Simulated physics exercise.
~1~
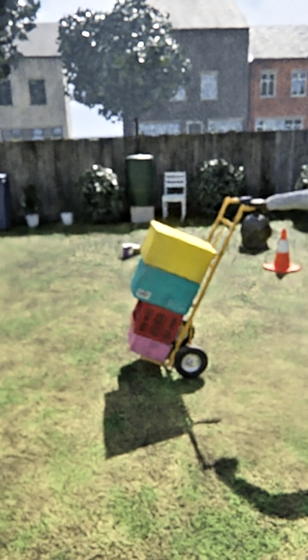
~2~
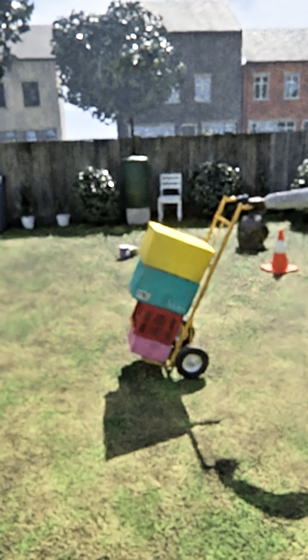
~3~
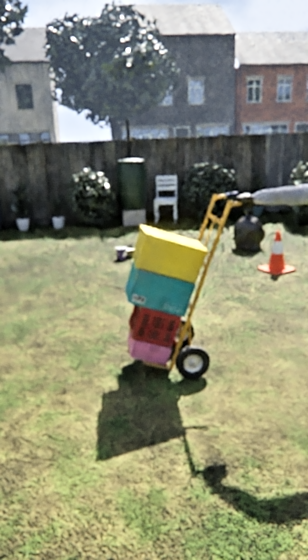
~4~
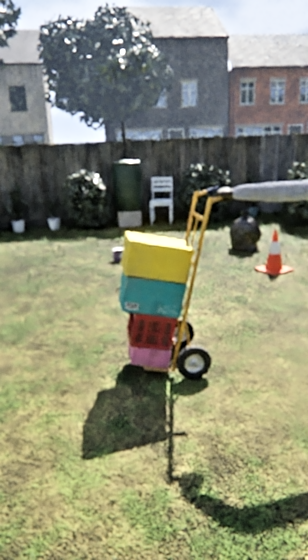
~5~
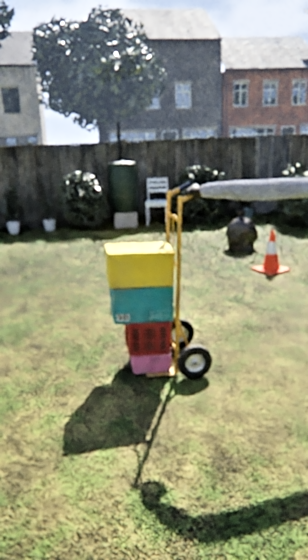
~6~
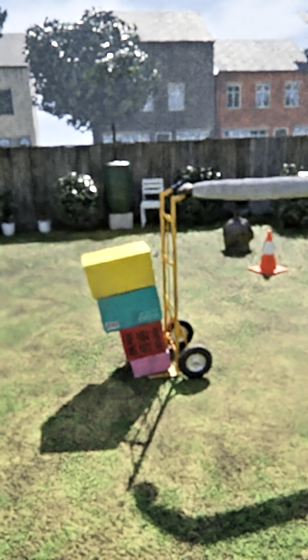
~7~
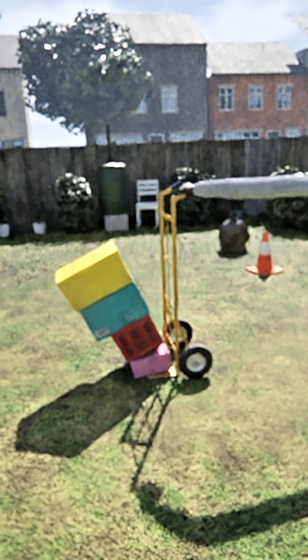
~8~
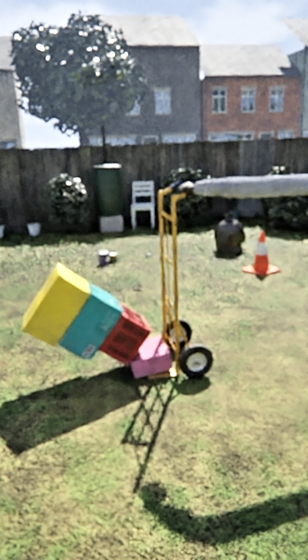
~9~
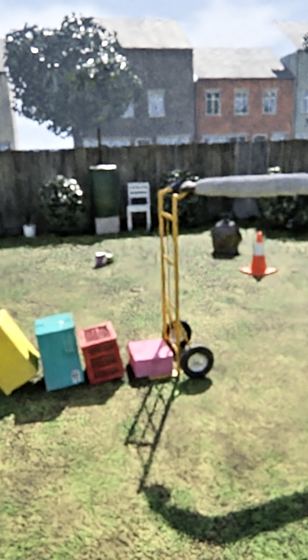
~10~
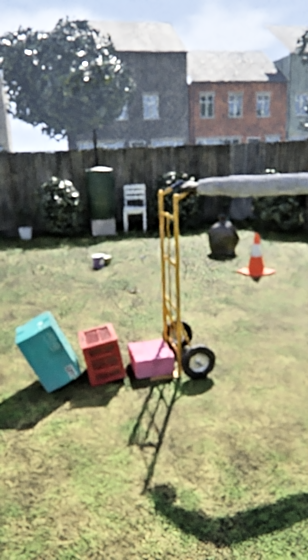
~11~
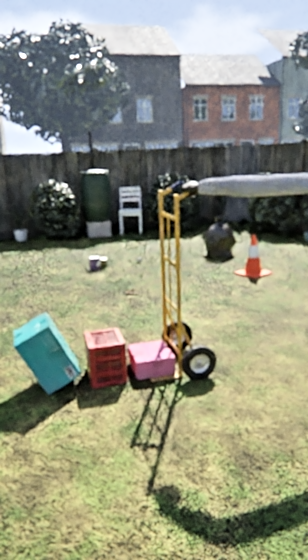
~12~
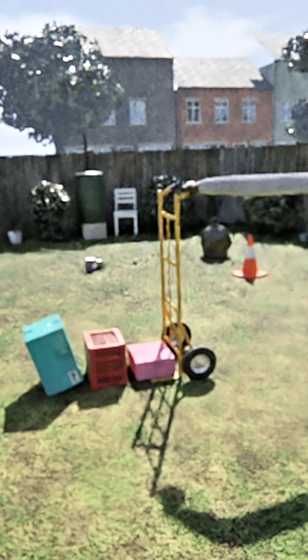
To begin with, a yellow hand truck leans back to the right on a sunny lawn, carrying a stack of yellow, turquoise, red and pink boxes, while a grey arm reaches in to its handle. The truck swings forward until it stands upright and stops. The upper boxes keep going, leaning together to the left with the yellow one on top. They topple and separate onto the grass. The yellow box leaves view at the left, the turquoise and red ones lie tipped over, and the pink one stays at the foot of the upright truck.
